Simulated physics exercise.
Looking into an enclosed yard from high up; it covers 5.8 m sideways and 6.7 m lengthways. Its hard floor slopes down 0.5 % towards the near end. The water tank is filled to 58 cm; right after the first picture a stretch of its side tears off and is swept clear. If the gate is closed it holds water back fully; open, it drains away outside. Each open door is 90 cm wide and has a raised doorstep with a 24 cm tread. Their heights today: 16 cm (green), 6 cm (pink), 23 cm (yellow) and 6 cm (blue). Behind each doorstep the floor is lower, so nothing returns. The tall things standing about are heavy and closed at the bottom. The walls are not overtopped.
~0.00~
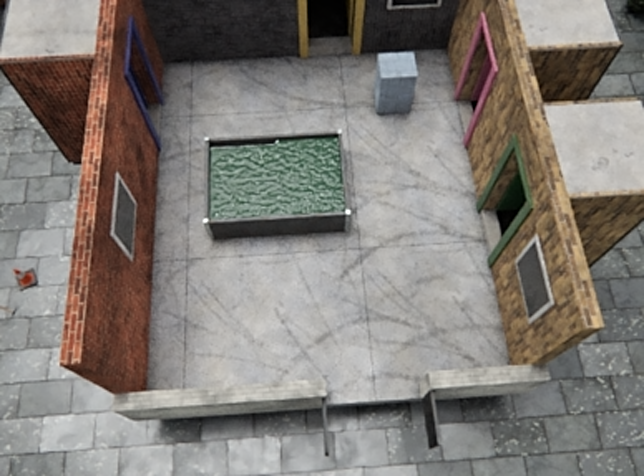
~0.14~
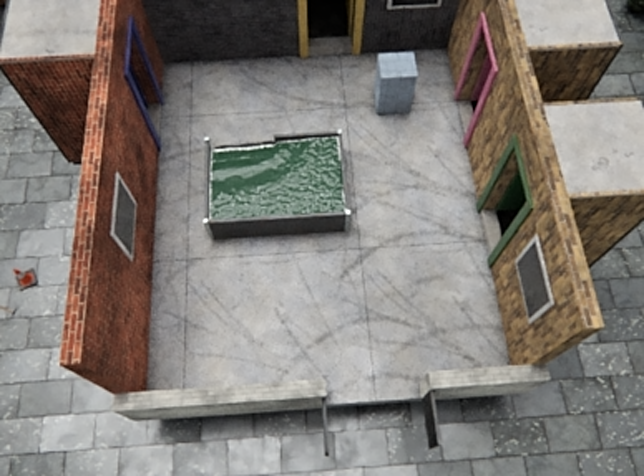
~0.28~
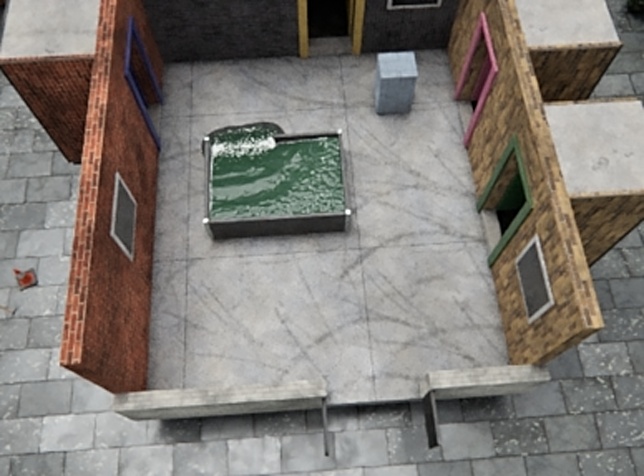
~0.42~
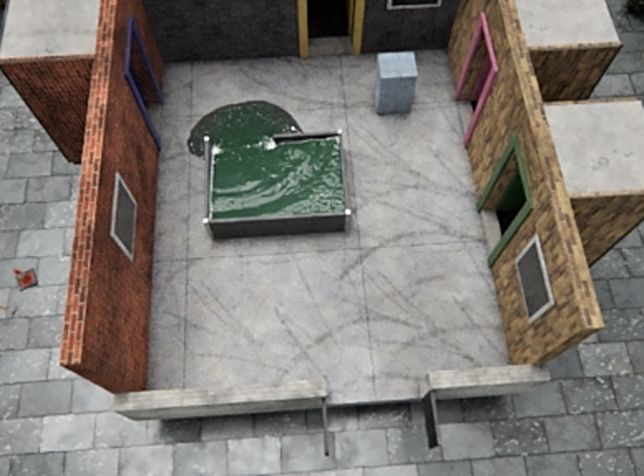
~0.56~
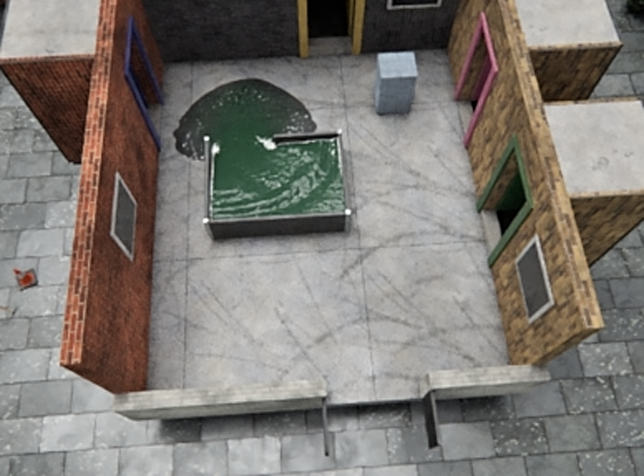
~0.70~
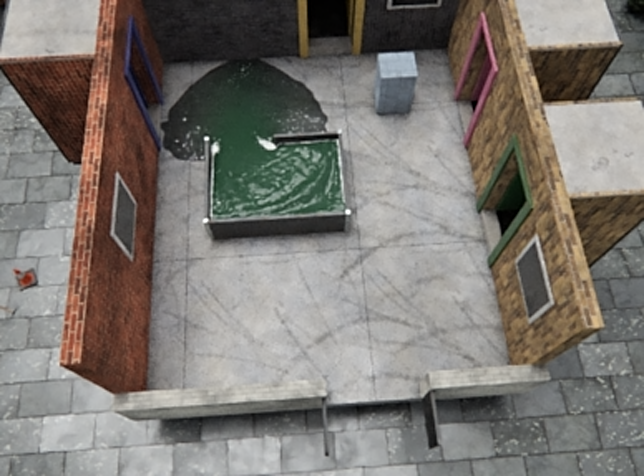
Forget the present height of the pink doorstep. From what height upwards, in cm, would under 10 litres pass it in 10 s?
Some 6.5 cm above the ground.
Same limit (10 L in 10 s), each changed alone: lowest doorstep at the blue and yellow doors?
About 17 cm at blue and 9.0 cm at yellow.
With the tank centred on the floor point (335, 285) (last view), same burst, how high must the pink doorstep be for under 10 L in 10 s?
About 5.0 cm.
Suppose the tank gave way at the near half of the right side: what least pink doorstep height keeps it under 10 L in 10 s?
Then roughly 7.5 cm.
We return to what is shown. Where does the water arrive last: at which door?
Last comes the green one.
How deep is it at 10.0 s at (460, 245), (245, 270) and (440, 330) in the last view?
About 3, 1 and 6 cm.
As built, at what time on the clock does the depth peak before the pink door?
At about 6.0 s.
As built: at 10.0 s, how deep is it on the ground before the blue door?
Roughly 7.5 cm deep.
After 1.4 s water covers 20 % of the floor, deepest (38 cm) near (164, 64); it has not reached the pink door.
After 3.0 s water covers 30 % of the floor, deepest (24 cm) near (227, 97); it has not reached the pink door.
After 10.0 s water covers 90 % of the floor, deepest (10 cm) near (500, 376); 5 cm at the pink door, 10 litres in over its 6 cm doorstep.
At the pink door as built, the water arrived by 3.3 s and peaked near 8 cm at 5.8 s.
Run again over the same 10 s with other heights there, 13 litres in over 5.5 cm, 4 litres over 7.5 cm. The limit of 10 litres is kept from about 6.5 cm up.
